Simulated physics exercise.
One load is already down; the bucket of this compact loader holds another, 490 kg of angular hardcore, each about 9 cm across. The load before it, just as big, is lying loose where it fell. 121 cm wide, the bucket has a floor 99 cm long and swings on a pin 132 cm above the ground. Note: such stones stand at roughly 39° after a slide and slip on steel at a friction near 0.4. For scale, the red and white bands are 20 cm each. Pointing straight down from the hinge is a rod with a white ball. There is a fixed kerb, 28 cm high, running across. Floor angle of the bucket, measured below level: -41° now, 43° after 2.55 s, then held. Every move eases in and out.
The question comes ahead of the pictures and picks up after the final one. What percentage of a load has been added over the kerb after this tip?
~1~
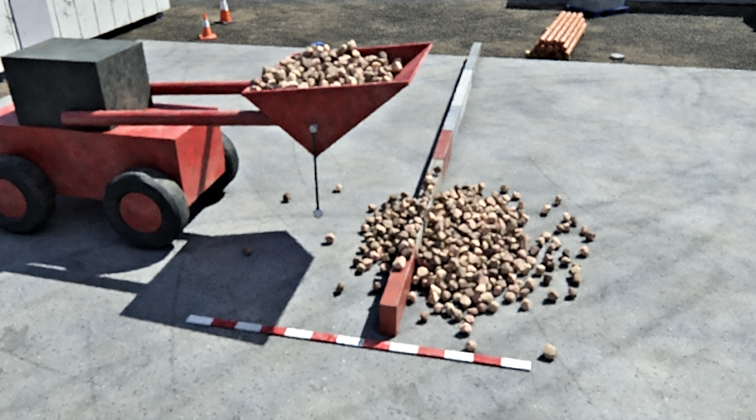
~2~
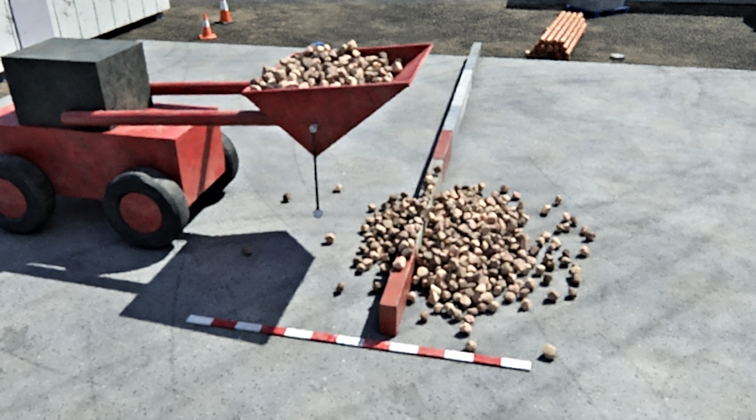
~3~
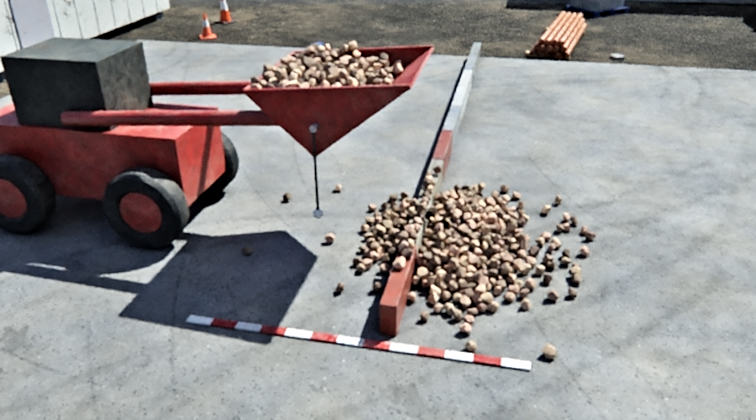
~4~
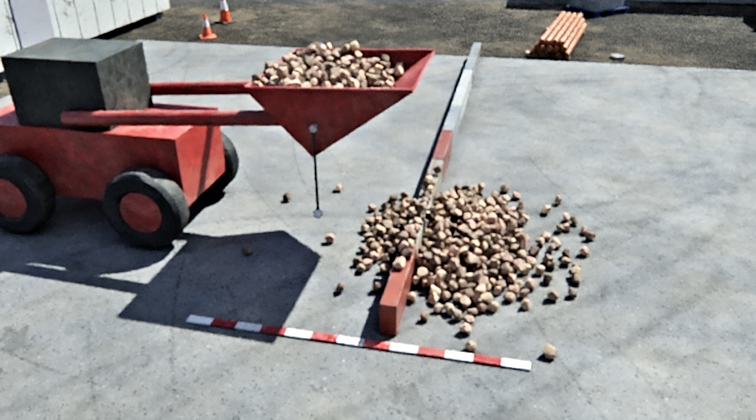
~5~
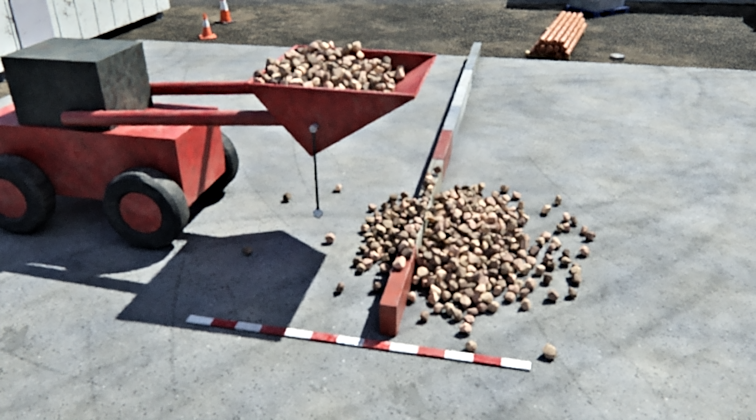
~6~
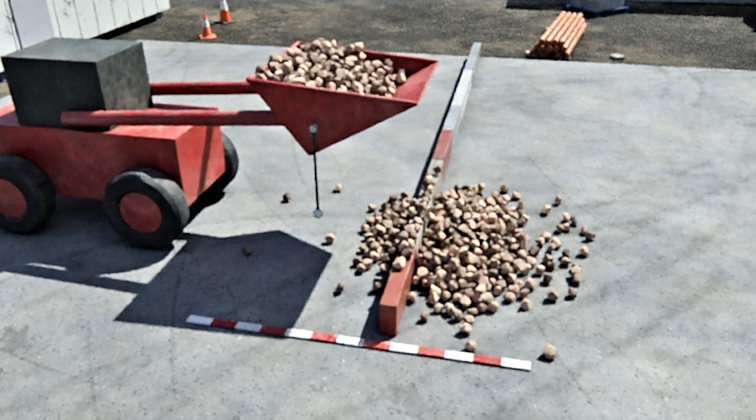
54 %.
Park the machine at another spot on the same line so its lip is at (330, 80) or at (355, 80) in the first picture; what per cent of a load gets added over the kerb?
0 % and 0 %.
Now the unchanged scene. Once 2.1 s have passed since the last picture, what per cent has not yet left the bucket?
Some 15 percent, roughly.
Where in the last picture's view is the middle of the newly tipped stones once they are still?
Roughly at (430, 226) in the last picture.
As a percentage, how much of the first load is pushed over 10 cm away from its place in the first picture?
Roughly 5 % of them.
Then, 1.3 s after the last picture the floor is at 30°; in per cent of one load, 97 in the bucket, 22 on this side of the kerb, 81 over the kerb; the foremost stones are at (579, 247).
Then, 2.1 s after the last picture the floor is at 43°; in per cent of one load, 16 in the bucket, 61 on this side of the kerb, 124 over the kerb; the foremost stones are at (579, 247).
Then, 2.4 s after the last picture the floor is at 43°; in per cent of one load, 0 in the bucket, 68 on this side of the kerb, 133 over the kerb; the foremost stones are at (579, 247).
Then, 5.3 s after the last picture the floor is at 43°; in per cent of one load, 0 in the bucket, 65 on this side of the kerb, 135 over the kerb; the foremost stones are at (579, 247). Net gain over the kerb, 54.
